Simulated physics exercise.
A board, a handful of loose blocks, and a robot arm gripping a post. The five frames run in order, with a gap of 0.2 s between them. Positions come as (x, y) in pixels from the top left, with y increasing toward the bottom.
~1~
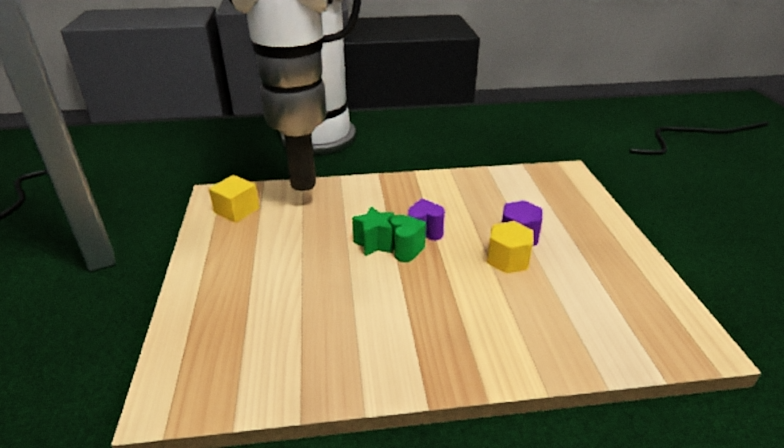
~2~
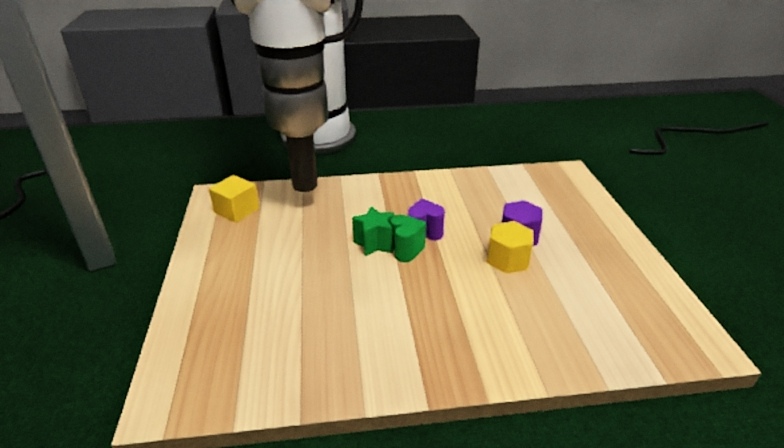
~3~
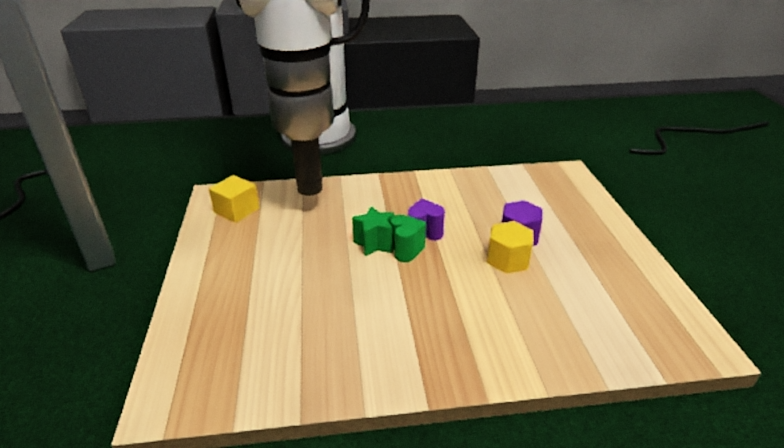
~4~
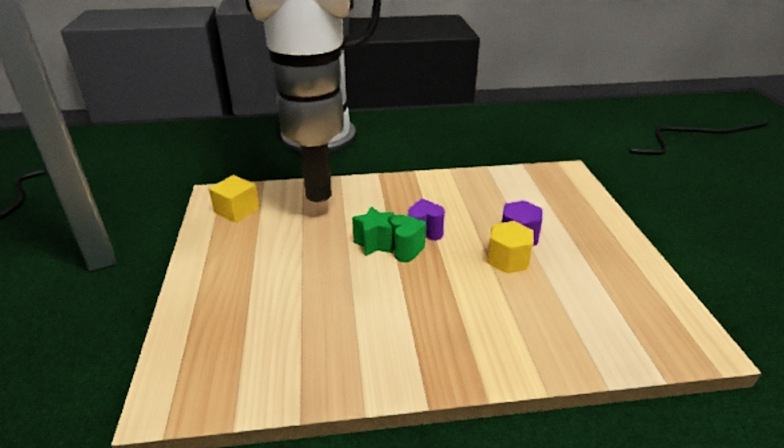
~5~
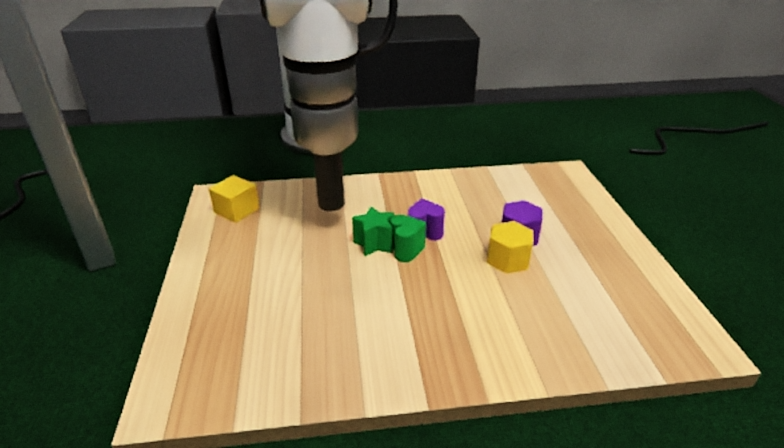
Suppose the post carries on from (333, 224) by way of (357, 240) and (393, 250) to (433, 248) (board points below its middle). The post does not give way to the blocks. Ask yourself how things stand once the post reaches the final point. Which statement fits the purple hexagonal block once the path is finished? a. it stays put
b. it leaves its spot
a.
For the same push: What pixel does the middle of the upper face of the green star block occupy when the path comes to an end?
It should be at about (456, 236).
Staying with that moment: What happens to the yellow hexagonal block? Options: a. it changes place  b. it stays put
My pick is a.
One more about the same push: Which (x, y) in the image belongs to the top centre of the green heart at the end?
I'd say the green heart ends with its top centre at (487, 245).
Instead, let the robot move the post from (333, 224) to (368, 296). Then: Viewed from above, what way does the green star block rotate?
The twist is anticlockwise.
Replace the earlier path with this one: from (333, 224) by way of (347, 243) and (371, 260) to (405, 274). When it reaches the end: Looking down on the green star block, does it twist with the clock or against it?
Overhead view: Anti-clockwise.
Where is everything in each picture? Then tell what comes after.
Post tip (304, 185); block tops, green star block (375, 218); green heart (407, 224); yellow hexagonal block (512, 233); purple hexagonal block (523, 211), in the first frame.
Post (305, 186); blocks unchanged, in the second frame.
Post (310, 190); blocks unchanged, in the third frame.
Post (319, 196); blocks unchanged, in the fourth frame.
Post (332, 205); green star block (375, 218); green heart (407, 224); yellow hexagonal block (512, 233); purple hexagonal block (523, 211), in the fifth frame.
On the path given first. One third of the way, post (357, 222); green star block (381, 223), turned 15° anticlockwise; green heart (413, 226).
Two thirds of the way, post (394, 230); green star block (420, 232), turned 15° anticlockwise; green heart (453, 235).
At the end, post (434, 229); green star block (456, 236); green heart (487, 245), turned 15° clockwise; yellow hexagonal block (523, 237), turned 30° anticlockwise; purple hexagonal block in place.
